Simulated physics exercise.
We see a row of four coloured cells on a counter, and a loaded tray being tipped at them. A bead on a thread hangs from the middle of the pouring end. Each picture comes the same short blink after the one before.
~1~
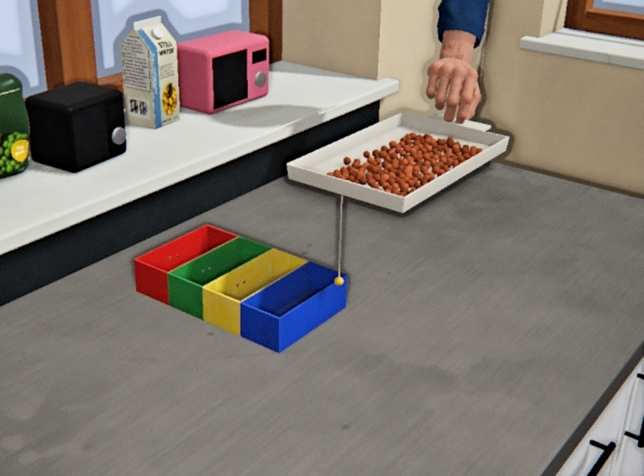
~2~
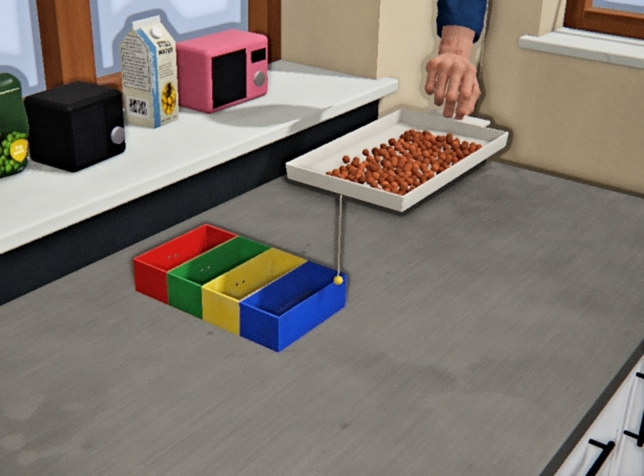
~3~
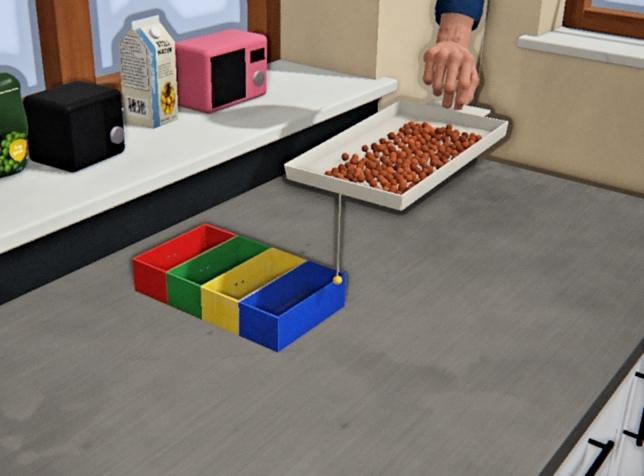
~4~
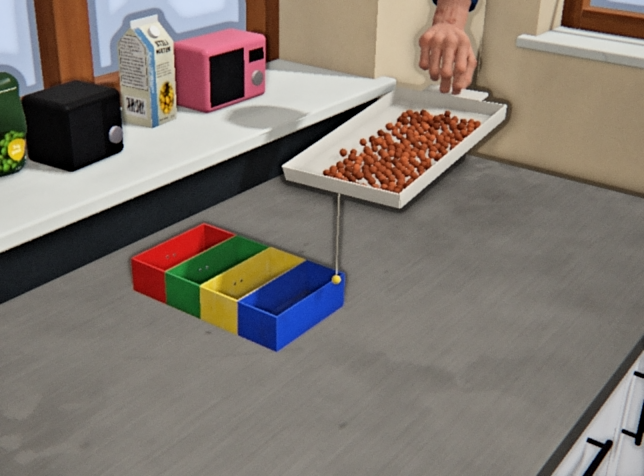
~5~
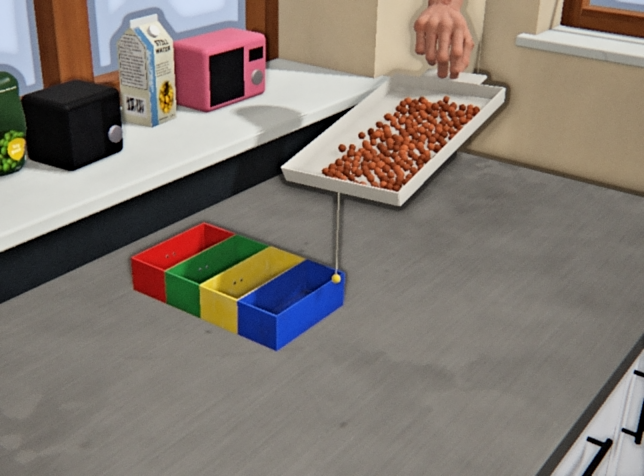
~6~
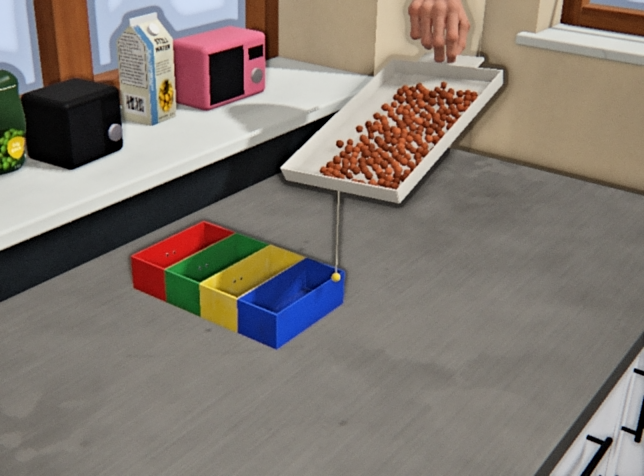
To begin with, a hand holds a white tray of reddish-brown pellets almost level above a grey counter, beside a row of red, green, yellow and blue cells. The hand then raises the far end steadily, and the tray slopes more toward its near left corner while the pellets stay on it.
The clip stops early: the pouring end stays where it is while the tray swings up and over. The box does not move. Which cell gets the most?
It favours the blue compartment.
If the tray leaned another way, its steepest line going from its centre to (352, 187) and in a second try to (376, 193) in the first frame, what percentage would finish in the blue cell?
Near 40 % and 10 %.
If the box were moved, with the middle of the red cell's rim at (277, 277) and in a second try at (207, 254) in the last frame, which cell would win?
The first try: The red one. The second: The yellow one.
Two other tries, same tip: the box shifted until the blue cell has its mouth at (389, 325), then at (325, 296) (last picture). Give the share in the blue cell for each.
The first gives 0 %, the second 30 %.
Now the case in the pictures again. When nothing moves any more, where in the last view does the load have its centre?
At about (276, 324).
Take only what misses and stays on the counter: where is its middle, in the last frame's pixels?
Around (299, 353).
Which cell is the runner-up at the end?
It is the cell in yellow.
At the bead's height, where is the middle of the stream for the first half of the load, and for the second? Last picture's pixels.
First near (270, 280), later near (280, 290).
Shortly afterwards, tray tipped steeply; the whole lot on the tray.
Next, tray tipped right over; all but a few on the tray; only a few in the blue cell; only a few in the yellow cell; only a few falling or outside the box.
Some moments later, tray tipped past a quarter turn; near half in the blue cell; near a quarter in the yellow cell; near a third falling or outside the box.
In the end, tray tipped past a quarter turn; near half in the blue cell; near a quarter in the yellow cell; none at all in the green cell; none at all in the red cell; near a third outside the box.
